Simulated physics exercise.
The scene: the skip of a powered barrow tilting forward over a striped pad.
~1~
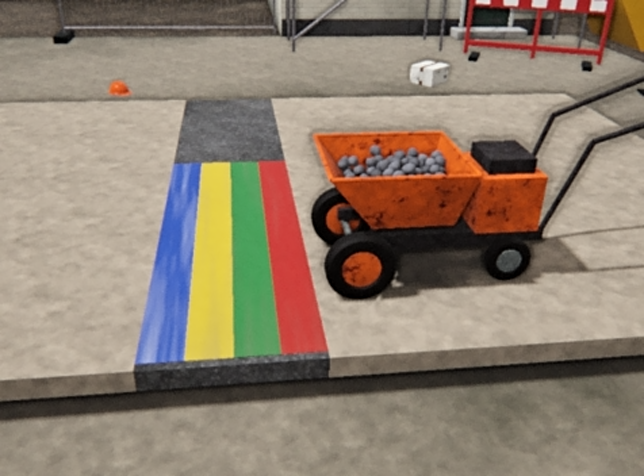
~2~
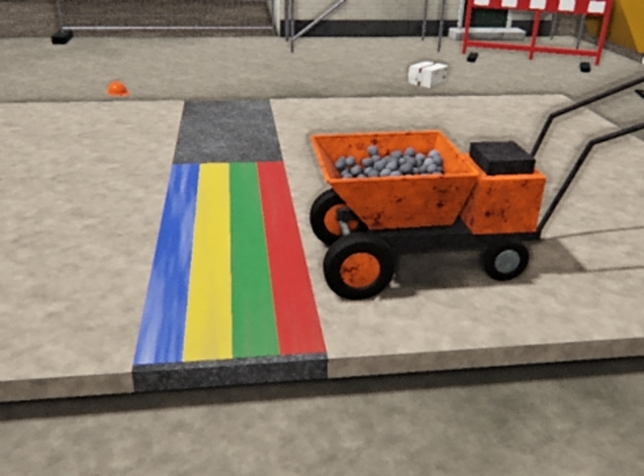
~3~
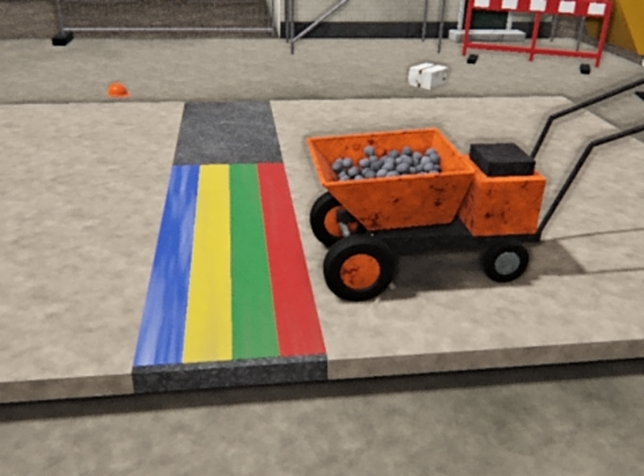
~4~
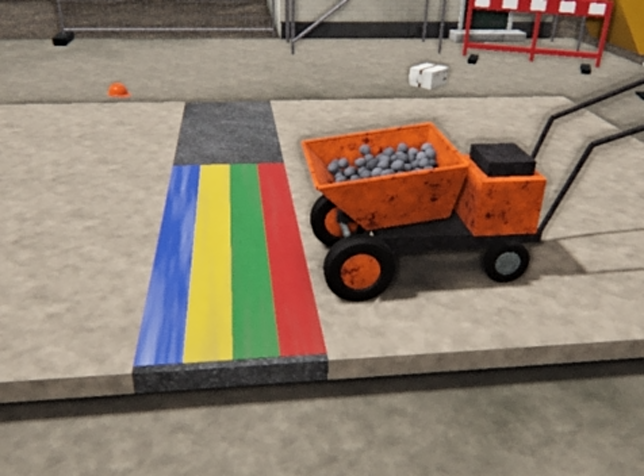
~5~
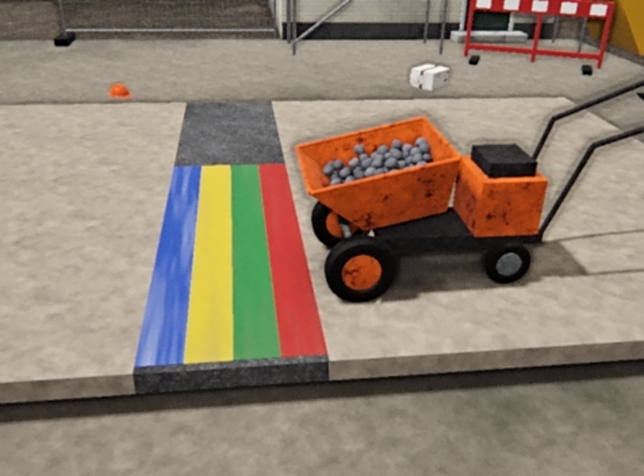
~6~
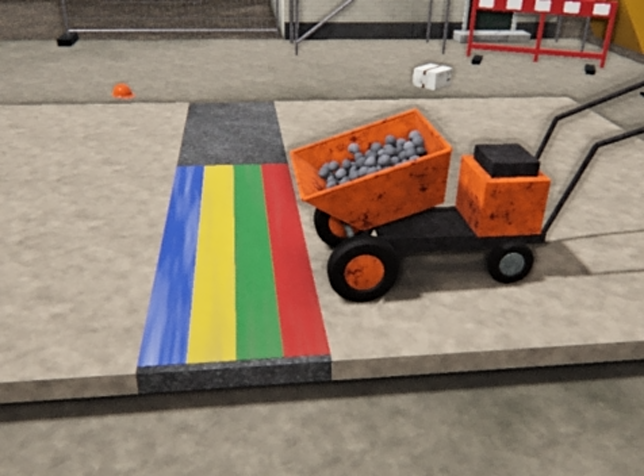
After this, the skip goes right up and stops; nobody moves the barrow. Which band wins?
Most covered: The yellow band.
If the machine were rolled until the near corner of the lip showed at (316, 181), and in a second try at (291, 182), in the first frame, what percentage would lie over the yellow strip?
About 40 and 30 per cent.
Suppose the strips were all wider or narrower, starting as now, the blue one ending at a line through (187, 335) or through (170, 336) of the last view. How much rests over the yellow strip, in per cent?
Near 30 % and 30 %.
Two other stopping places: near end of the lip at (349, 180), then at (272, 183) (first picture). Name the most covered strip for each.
First green, then the blue one.
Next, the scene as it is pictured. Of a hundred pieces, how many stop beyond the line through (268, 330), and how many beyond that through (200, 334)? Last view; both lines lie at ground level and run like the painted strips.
The first gives 70 %, the second 20 %.
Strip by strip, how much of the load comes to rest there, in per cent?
In per cent, red strip 0, green strip 15, yellow strip 35 and blue strip 15.
Shortly afterwards, skip tipped steeply; the whole lot in the skip.
Next, skip tipped right over; near two thirds in the skip; a little over the green strip; a little over the yellow strip; only a few over the blue strip.
Some moments later, skip tipped right over; near a third in the skip; near a quarter over the green strip; near a third over the yellow strip; a little over the blue strip; only a few off the paint.
In the end, skip tipped right over; near a third in the skip; none at all over the red strip; near a quarter over the green strip; near a third over the yellow strip; a little over the blue strip; only a few off the paint.
